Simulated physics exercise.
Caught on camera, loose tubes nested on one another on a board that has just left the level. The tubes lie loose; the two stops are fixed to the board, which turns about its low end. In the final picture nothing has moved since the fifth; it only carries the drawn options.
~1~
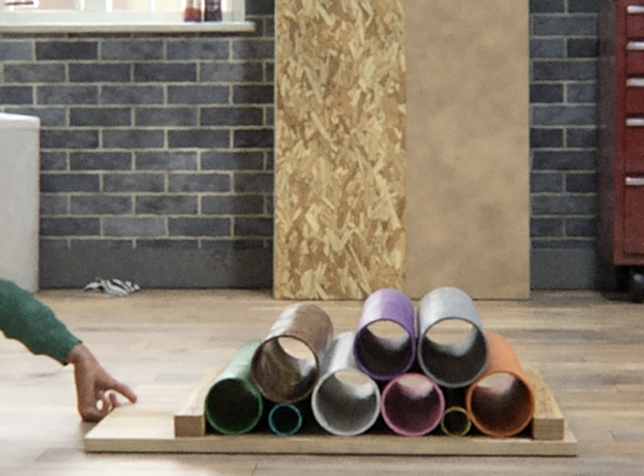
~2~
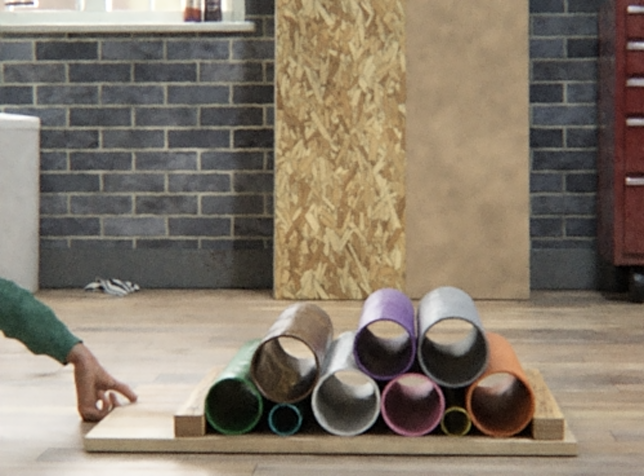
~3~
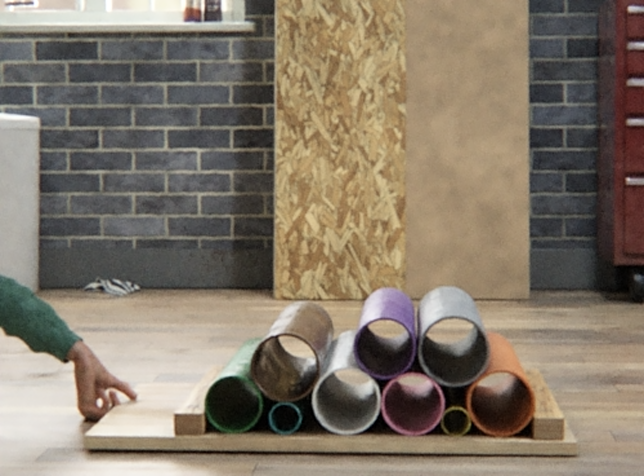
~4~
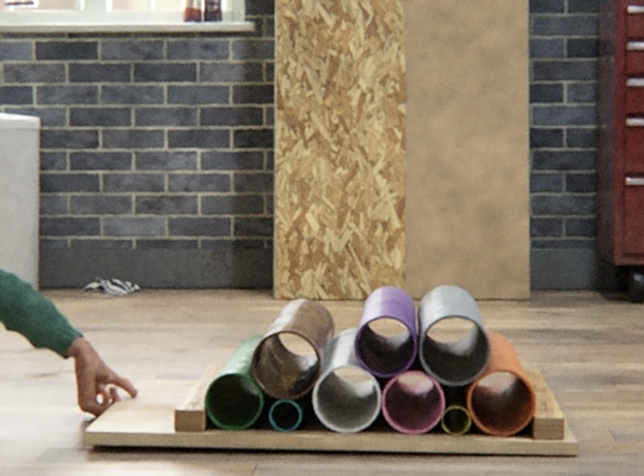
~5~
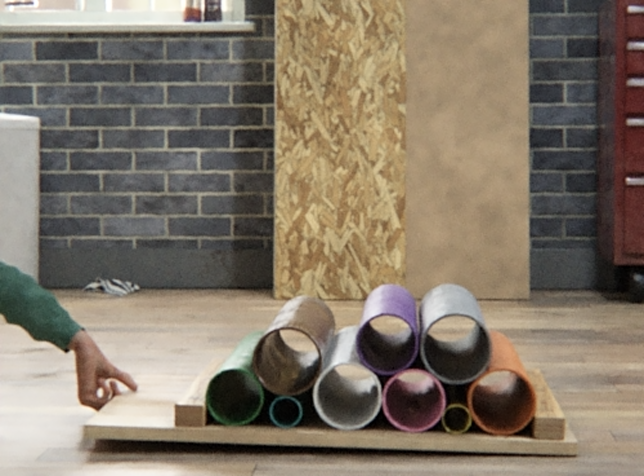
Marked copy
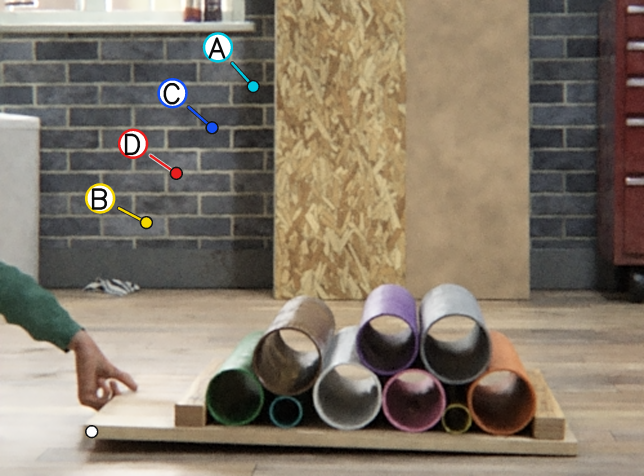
A hand in a green sleeve rests at the left end of a pale wooden board on a workshop floor, seen from the front by a still camera, with grey brick, leaning panels and a red cabinet behind. Between wooden blocks lie green, teal, white, pink, yellow and orange tubes, with brown, purple and grey ones nested above. The hand slightly raises the board's left end, and the tubes rise slightly with it.
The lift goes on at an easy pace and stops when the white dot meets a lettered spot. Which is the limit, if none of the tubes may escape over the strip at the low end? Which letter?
Lift it to D and no more.
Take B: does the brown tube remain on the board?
Yes.
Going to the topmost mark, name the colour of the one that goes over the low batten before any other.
First is the grey one.
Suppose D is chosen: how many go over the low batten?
It comes to none.
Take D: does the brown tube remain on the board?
The brown tube: Yes.
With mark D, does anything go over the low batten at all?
At D: No.
On the copy, A at (253, 86); B at (147, 223); C at (212, 128); D at (177, 173); the white dot at (91, 432).
On D. First, board at 19°.
Then, board at 34°.
Finally, board at 34°, none over the low batten.
By contrast, A four over the low batten (orange, brown, grey, purple); B none over the low batten; C two over the low batten (grey, purple).
